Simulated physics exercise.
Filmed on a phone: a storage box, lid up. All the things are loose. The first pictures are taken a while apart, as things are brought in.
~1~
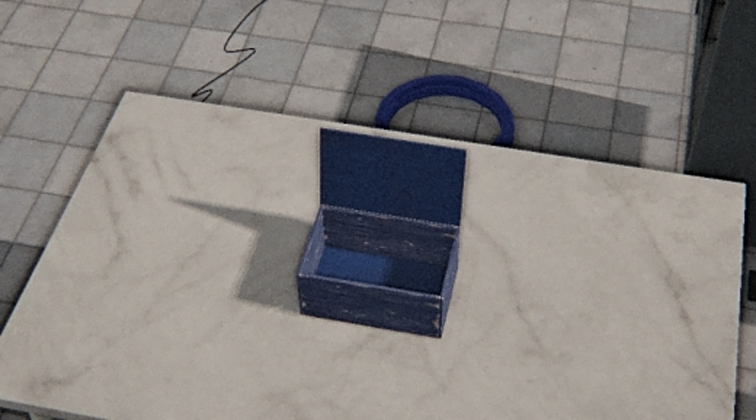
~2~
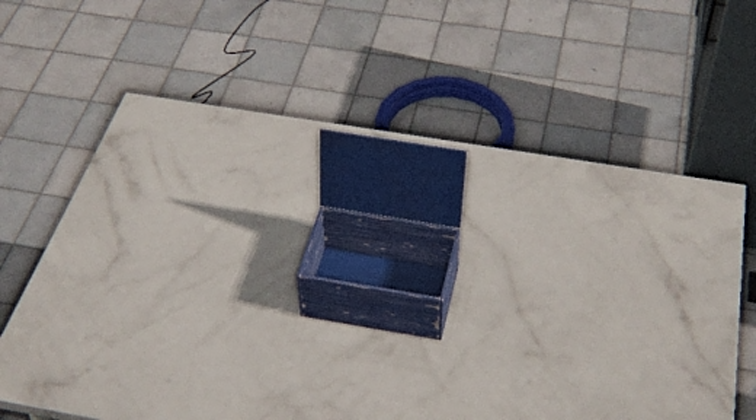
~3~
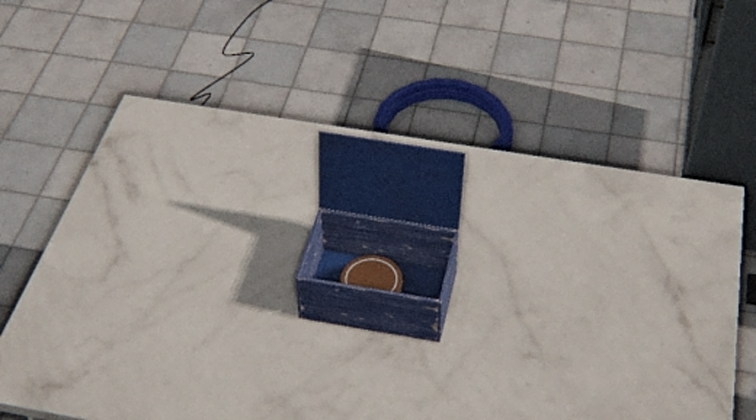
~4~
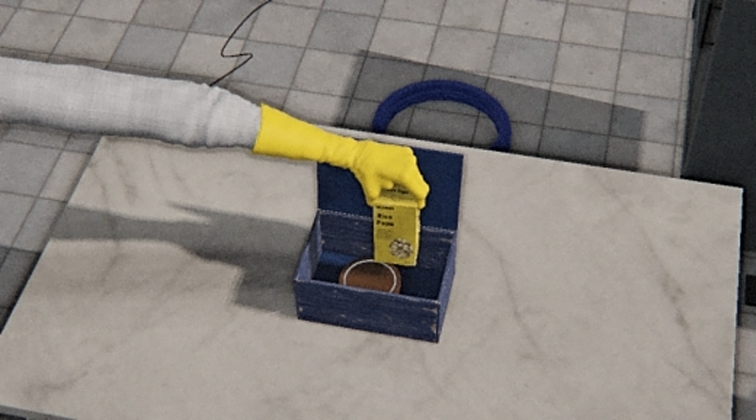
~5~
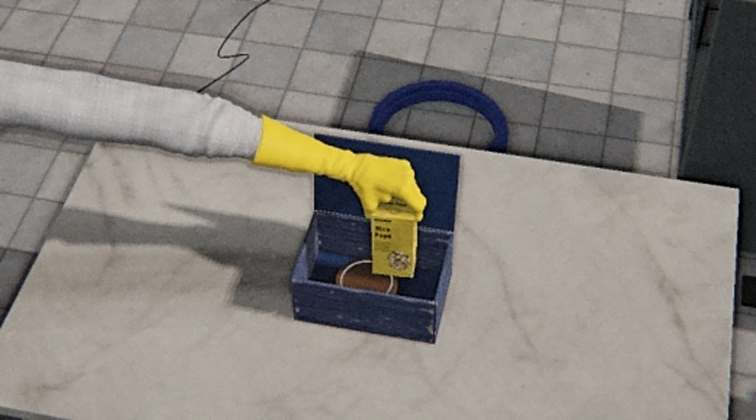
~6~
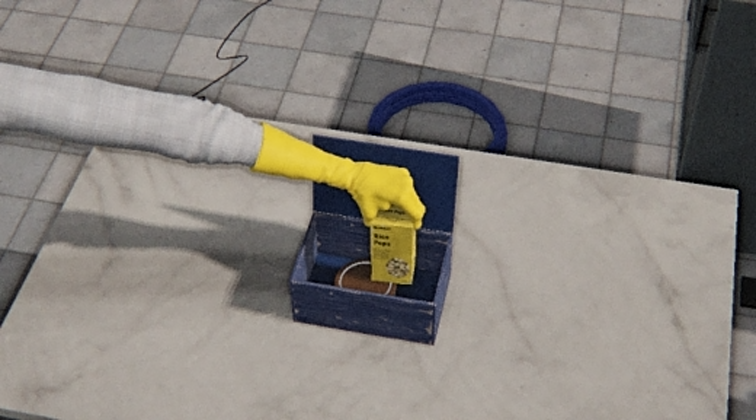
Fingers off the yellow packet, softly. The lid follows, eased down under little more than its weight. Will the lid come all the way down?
Here the lid will not close.
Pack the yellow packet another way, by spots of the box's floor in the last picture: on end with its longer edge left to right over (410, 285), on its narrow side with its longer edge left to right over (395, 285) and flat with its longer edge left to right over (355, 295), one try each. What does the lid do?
In the first case it stays ajar; in the second case it is held up; in the third case it closes.
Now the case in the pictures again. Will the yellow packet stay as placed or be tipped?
The yellow packet ends up tilted.
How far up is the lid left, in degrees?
Some 70° above the rim.
Then, 1.00 s on from there, lid starting down; yellow packet turned 37° from how it was put near (420, 245).
Then, 1.50 s on from there, lid 78° above the rim; yellow packet turned 38° from how it was put near (421, 249).
In the end, lid 69° above the rim; toppled in the box, yellow packet; brown tub unmoved. At the end, from the last picture's camera, yellow packet near (420, 251).
